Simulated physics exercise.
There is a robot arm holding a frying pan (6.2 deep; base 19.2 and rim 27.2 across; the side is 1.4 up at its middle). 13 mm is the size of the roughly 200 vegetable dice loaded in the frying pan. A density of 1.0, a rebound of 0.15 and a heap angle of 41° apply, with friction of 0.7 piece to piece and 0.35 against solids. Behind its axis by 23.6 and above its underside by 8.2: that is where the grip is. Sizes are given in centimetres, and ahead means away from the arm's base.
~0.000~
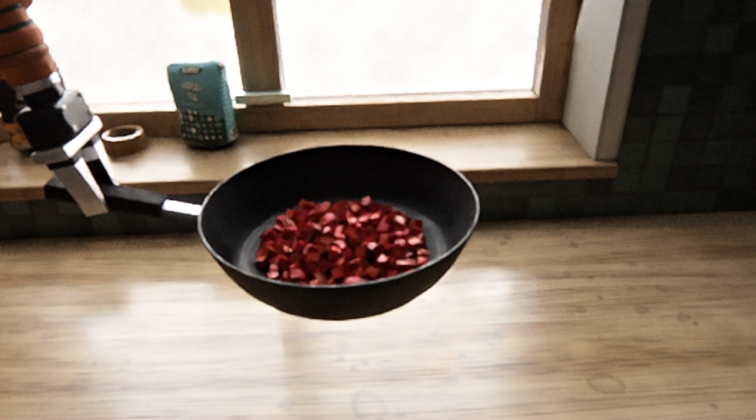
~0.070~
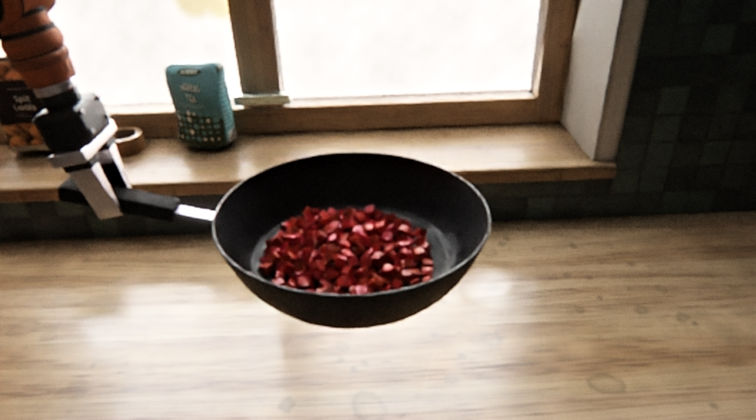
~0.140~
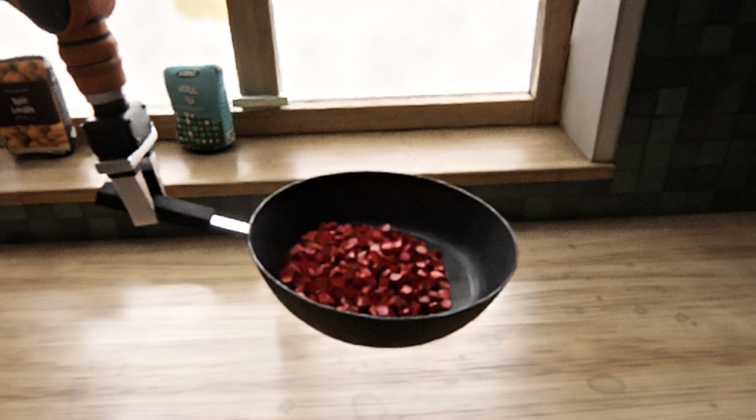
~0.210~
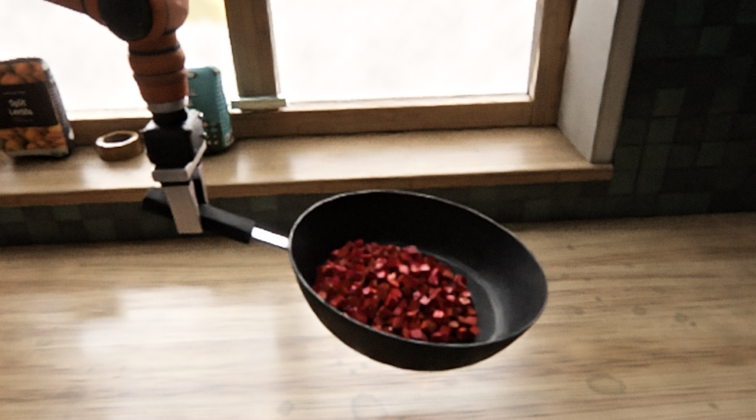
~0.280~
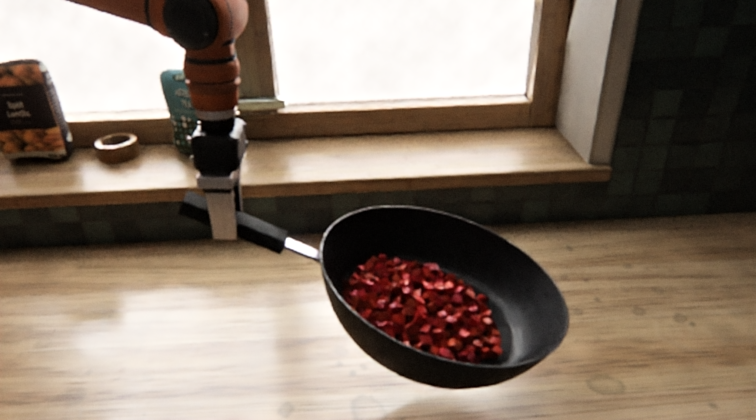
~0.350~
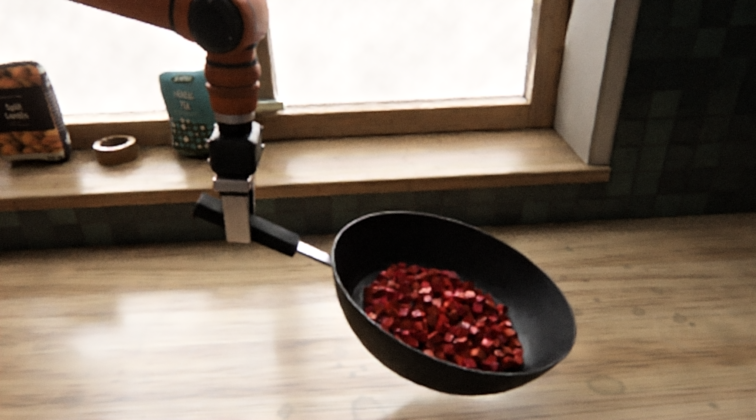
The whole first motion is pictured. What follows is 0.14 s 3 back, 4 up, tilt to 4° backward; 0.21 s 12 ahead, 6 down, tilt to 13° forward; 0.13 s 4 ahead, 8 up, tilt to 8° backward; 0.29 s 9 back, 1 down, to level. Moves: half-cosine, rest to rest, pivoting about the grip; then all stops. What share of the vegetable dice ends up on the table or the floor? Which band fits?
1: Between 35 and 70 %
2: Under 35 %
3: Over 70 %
3.
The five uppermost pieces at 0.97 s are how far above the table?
Roughly 52 centimetres, give or take.
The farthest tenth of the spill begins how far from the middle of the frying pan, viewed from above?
I'd estimate close to 70 centimetres.
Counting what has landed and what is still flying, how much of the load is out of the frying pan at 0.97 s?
Some 65 per cent.
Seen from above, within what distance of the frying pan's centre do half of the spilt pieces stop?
The answer is around 46 cm.
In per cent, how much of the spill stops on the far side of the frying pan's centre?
That share is close to 80 percent.
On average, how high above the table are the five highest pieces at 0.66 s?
About 34 centimetres.
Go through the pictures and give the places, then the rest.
The frying pan middle at (342, 229), level; upper third of the load around (346, 236), from x 260 to 425, top at y 205; 200 in the frying pan, in the first picture.
The frying pan middle at (353, 237), tilted 2° forward; upper third of the load around (346, 248), from x 265 to 430, top at y 210, in the second picture.
The frying pan middle at (382, 256), tilted 6° forward; upper third of the load around (332, 266), from x 285 to 445, top at y 225, in the third picture.
The frying pan middle at (413, 279), tilted 11° forward; upper third of the load around (349, 285), from x 320 to 475, top at y 245, in the fourth picture.
The frying pan middle at (436, 296), tilted 15° forward; upper third of the load around (376, 298), from x 345 to 495, top at y 260, in the fifth picture.
The frying pan middle at (445, 303), tilted 17° forward; upper third of the load around (399, 305), from x 370 to 515, top at y 265; 200 in the frying pan, in the sixth picture.
After 0.66 s, tilted 11° forward, highest piece 35 above the table; 46 in the frying pan, 154 in flight or on a rim.
After 0.97 s, tilted 4° backward, highest piece 59 above the table; 67 in the frying pan, 35 on the table or floor, 98 in flight or on a rim.
After 1.32 s, level, highest piece 29 above the table; 174 on the table or floor, 21 in the frying pan, 5 in flight or on a rim.
After 2.37 s, level, highest piece 24 above the table; 179 on the table or floor, 21 in the frying pan.
In the end, 179 on the table or floor, 21 in the frying pan. That is 90 % on the table or floor.
